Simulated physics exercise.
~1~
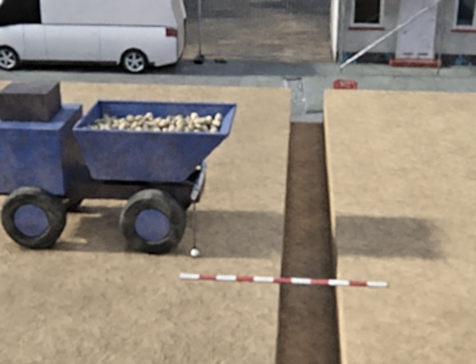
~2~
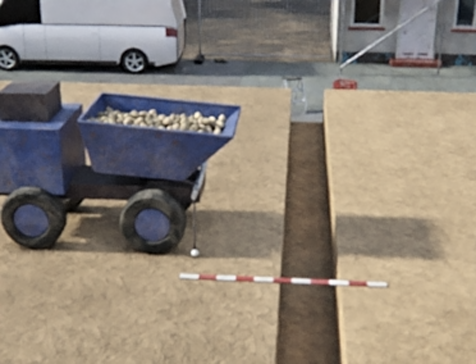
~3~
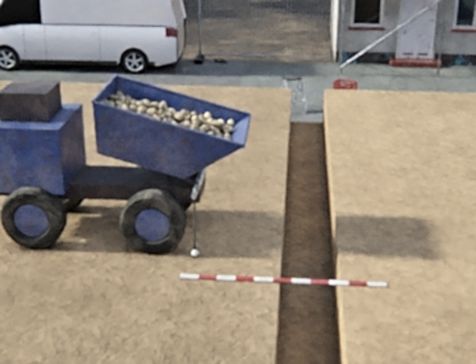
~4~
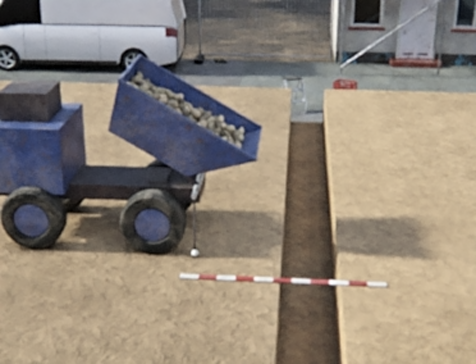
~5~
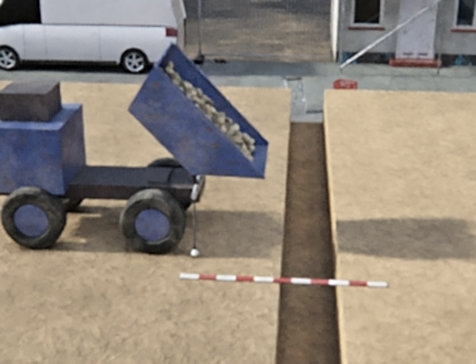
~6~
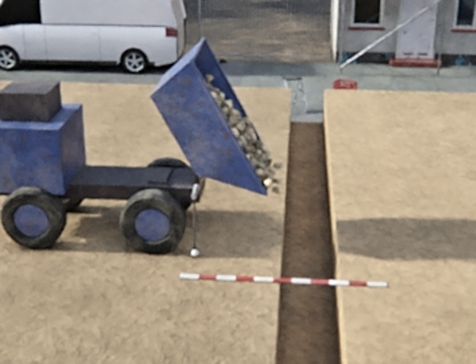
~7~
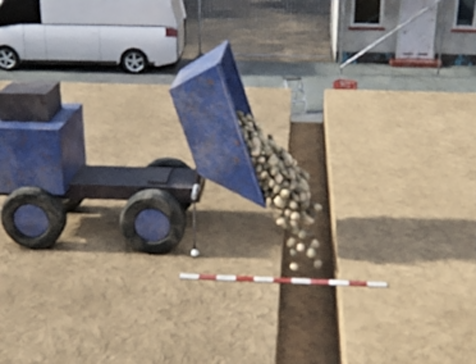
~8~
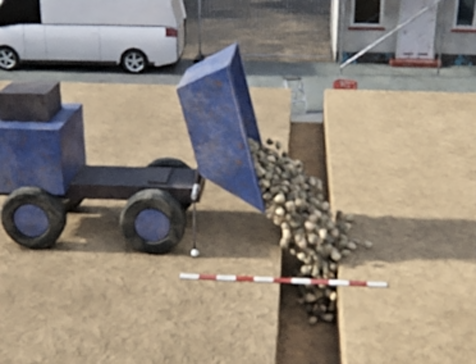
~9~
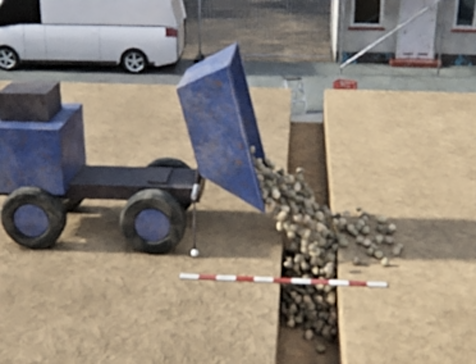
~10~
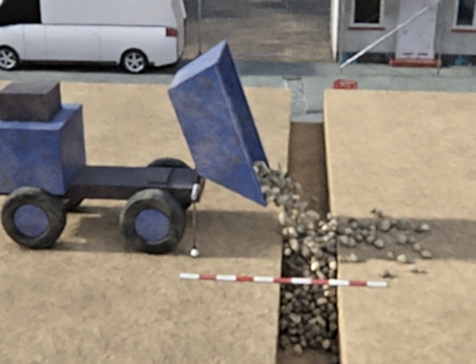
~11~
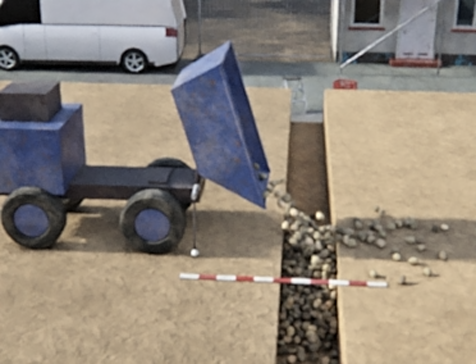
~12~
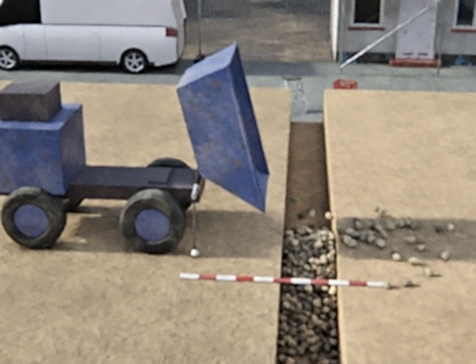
A blue dumper with its body full of pale, rounded stones stands left of a narrow trench, with a red and white staff lying across the gap and a white van behind. The body begins to tip toward the trench, its far end rising steadily while the stones stay inside. As it grows steep, the stones slide over the lower lip and pour into the trench, some scattering onto the ground beyond. The body rocks back slightly and forward again, shaking out the last stones. It ends steeply raised and empty, with most of the load heaped in the trench.
